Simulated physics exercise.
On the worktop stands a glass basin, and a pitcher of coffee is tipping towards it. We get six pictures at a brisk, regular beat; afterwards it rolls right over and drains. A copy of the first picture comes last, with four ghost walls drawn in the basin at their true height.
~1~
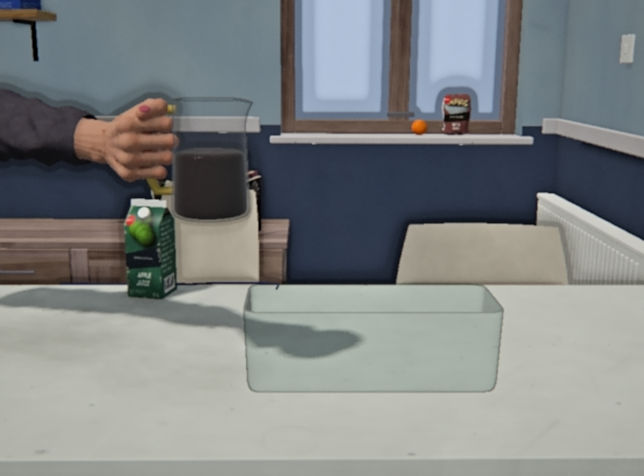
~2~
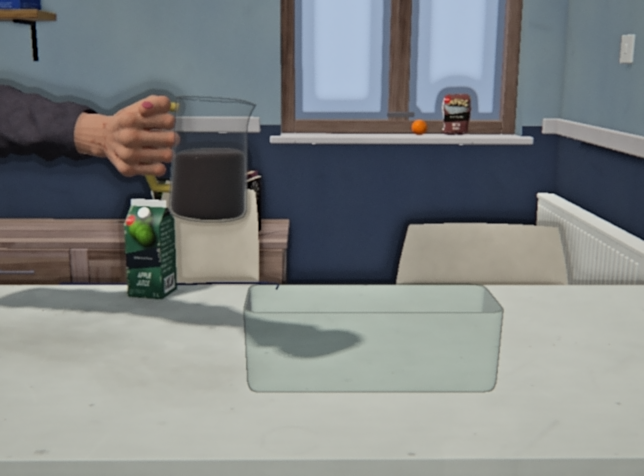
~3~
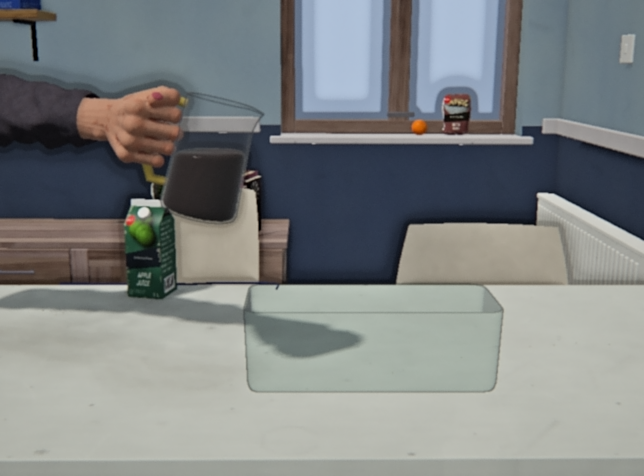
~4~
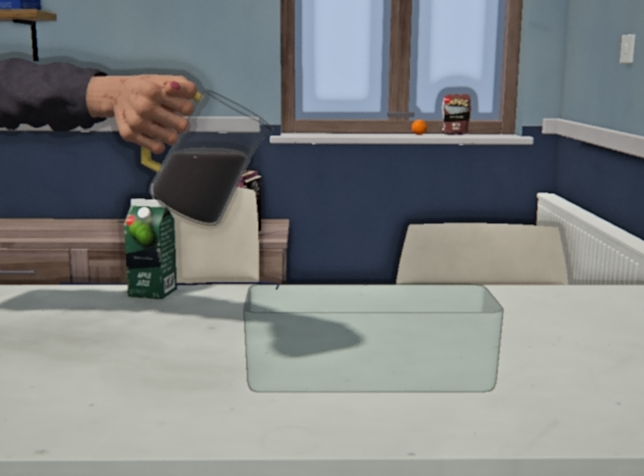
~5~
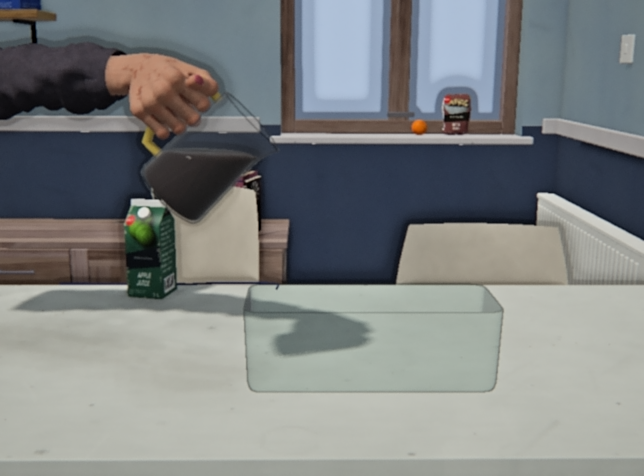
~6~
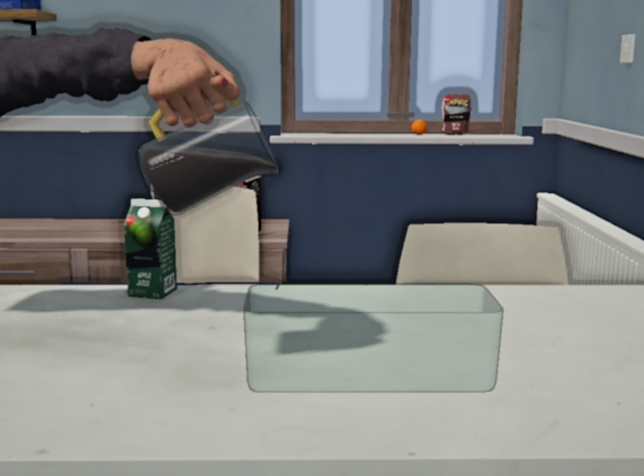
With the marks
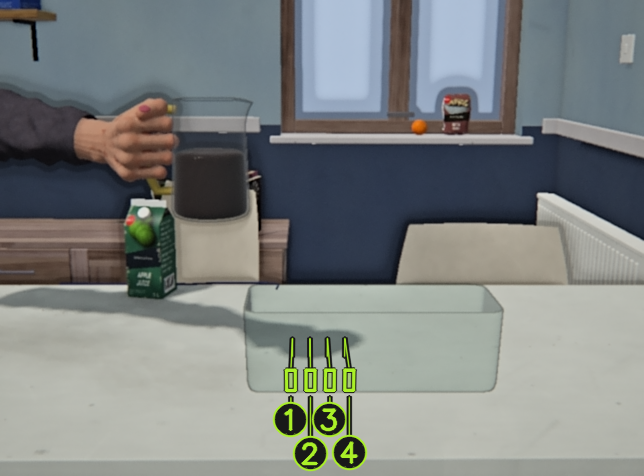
At a pale worktop in a blue-walled room, a hand held a glass pitcher of dark coffee up beside an empty glass basin, then steadily tilted it far over to the right, with nothing leaving it.
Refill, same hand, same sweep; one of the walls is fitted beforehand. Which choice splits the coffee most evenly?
4 is best.
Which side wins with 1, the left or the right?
The right one.
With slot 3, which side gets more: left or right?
The right one.
On the marked copy, 1 at (290, 397); 2 at (310, 397); 3 at (329, 397); 4 at (349, 396).
Choosing 1, about 9 % ends left of the wall and 86 % right of it; 5 % is lost outside.
Choosing 2, about 10 % ends left of the wall and 86 % right of it; 4 % is lost outside.
Choosing 3, about 16 % ends left of the wall and 80 % right of it; 4 % is lost outside.
Choosing 4, about 54 % ends left of the wall and 42 % right of it; 4 % is lost outside.
